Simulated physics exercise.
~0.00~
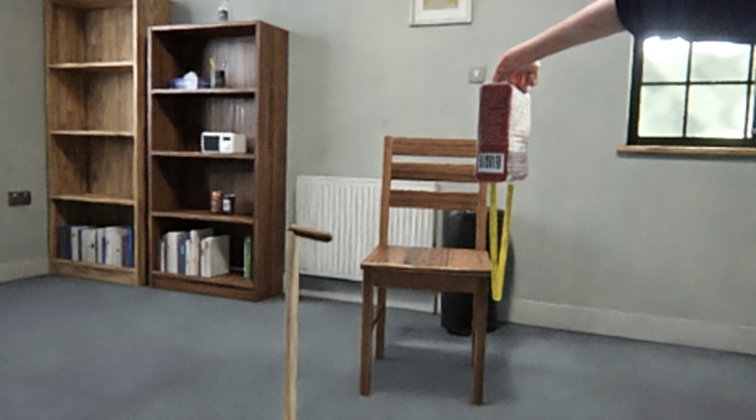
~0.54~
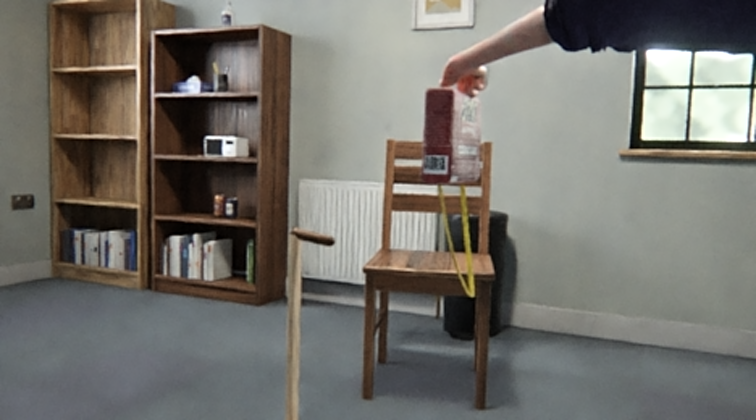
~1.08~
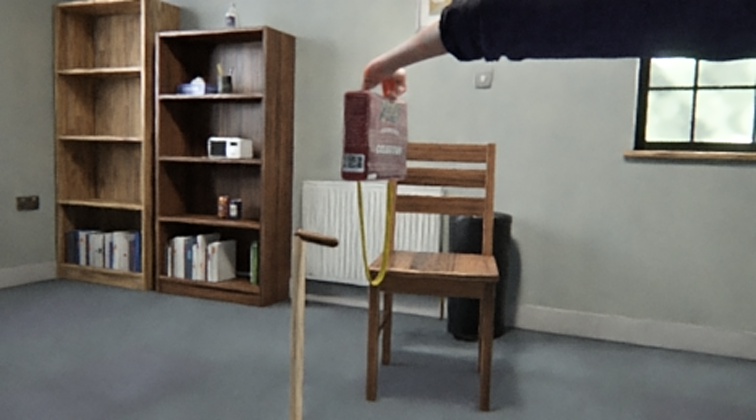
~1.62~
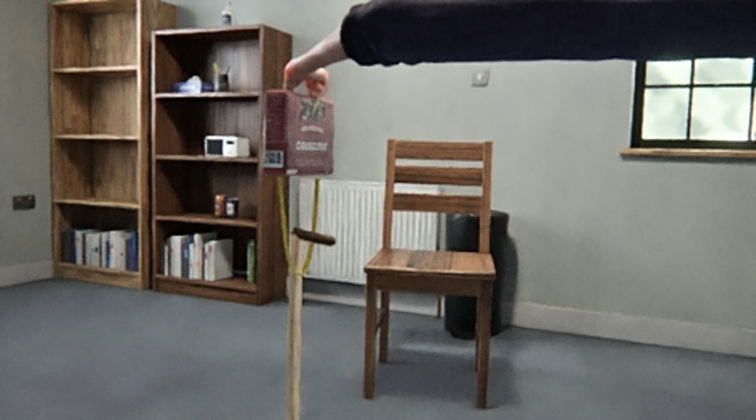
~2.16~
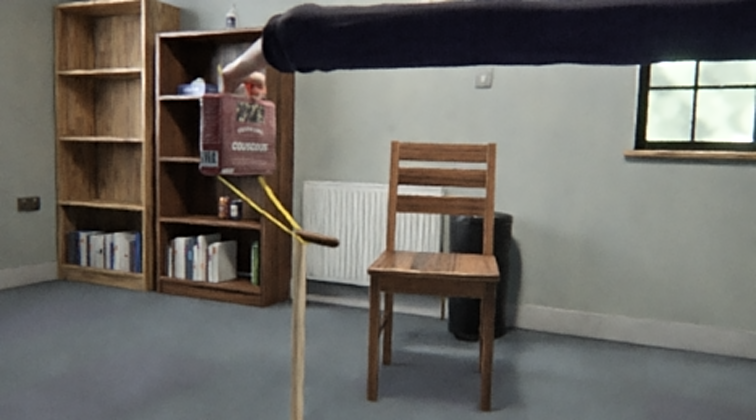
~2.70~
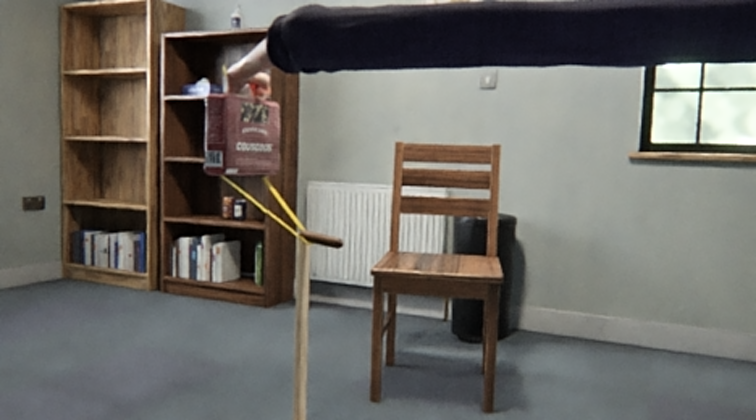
A red bag with a yellow loop hanging beneath it was carried left by a hand, past a wooden chair and over a post with a sideways hook, until the loop caught on the post and pulled tight, and the hand stopped just beyond it.
